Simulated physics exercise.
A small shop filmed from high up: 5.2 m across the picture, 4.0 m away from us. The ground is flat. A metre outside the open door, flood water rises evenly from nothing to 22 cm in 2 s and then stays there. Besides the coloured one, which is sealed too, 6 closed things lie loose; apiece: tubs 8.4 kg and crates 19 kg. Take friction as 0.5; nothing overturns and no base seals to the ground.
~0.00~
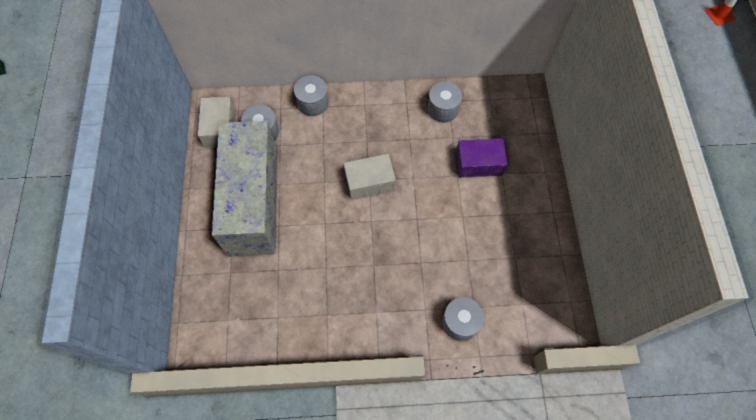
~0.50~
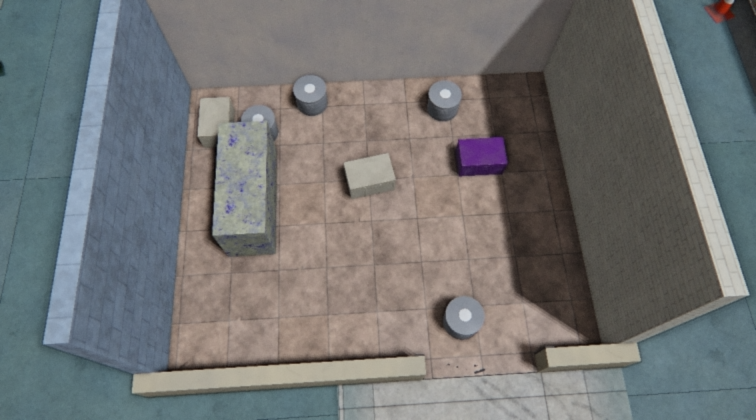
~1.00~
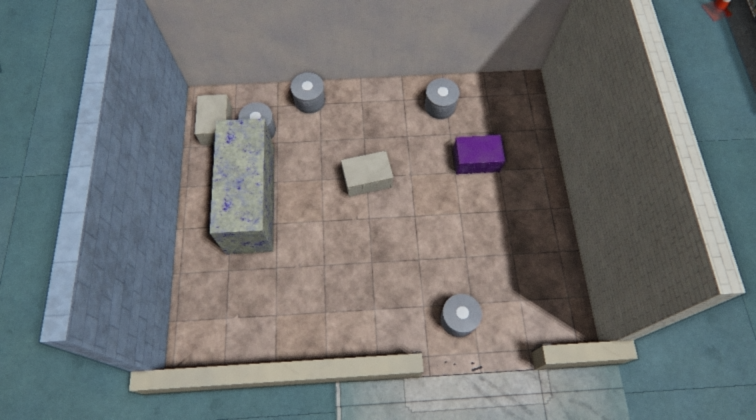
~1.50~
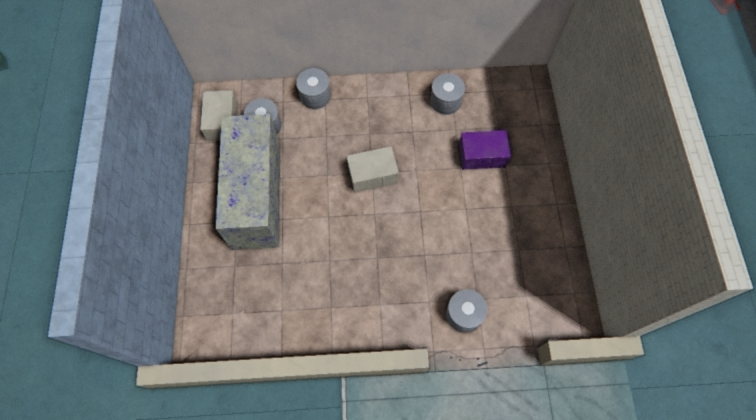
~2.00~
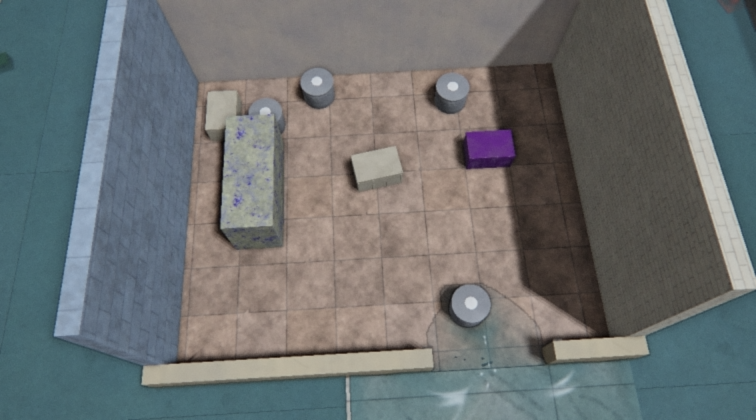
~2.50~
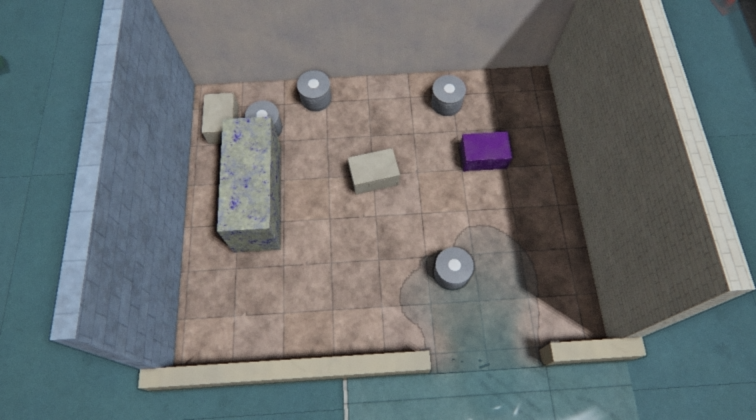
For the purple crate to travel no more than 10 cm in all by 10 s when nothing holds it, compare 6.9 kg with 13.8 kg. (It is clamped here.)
Verdict: Neither load is enough.
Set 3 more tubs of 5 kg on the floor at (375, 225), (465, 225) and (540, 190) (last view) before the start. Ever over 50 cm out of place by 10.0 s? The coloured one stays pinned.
In turn: Past it, over, past it.
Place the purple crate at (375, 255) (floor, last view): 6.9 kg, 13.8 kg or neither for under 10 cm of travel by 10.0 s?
Neither is enough.
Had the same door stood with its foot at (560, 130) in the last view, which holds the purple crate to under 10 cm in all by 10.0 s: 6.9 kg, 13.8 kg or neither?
In that case neither weight holds it.
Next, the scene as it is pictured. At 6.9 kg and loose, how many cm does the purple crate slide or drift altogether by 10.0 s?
About 300 cm.
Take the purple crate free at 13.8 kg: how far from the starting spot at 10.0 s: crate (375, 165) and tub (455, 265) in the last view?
In that order: 120 cm, 300 cm.
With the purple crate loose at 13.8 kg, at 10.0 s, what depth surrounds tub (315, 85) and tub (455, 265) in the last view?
Roughly 13 and 10 cm.
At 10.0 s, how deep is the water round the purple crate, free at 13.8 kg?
Roughly 12 cm.
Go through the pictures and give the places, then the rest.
In the first frame, the purple crate at (483, 153), on the bottom; water covers 0.0 m2; 0 of 7 have shifted.
In the second frame, the purple crate at (483, 151), on the bottom; 0.0 m2 under water; 0 of 7 have shifted.
In the third frame, the purple crate at (480, 149), on the bottom; water covers 0.0 m2; 0 of 7 have shifted.
In the fourth frame, the purple crate at (486, 145) rests on the ground; 0.0 m2 under water; 0 of 7 have shifted.
In the fifth frame, the purple crate at (490, 144), on the bottom; water covers 0.6 m2; 1 of 7 have shifted.
In the sixth frame, the purple crate at (487, 146) rests on the ground; water covers 1.9 m2; 1 of 7 have shifted.
After 3.5 s the purple crate would be 11 cm from its start with 6.9 kg and 5 cm from its start with 13.8 kg; 4 cm of water round it then.
After 4.5 s the purple crate would be 102 cm from its start with 6.9 kg and 74 cm from its start with 13.8 kg; 4 cm of water round it then.
After 7.0 s the purple crate would be 73 cm from its start with 6.9 kg and 124 cm from its start with 13.8 kg; 14 cm of water round it then.
After 10.0 s the purple crate would be 152 cm from its start with 6.9 kg and 180 cm from its start with 13.8 kg; 12 cm of water round it then.
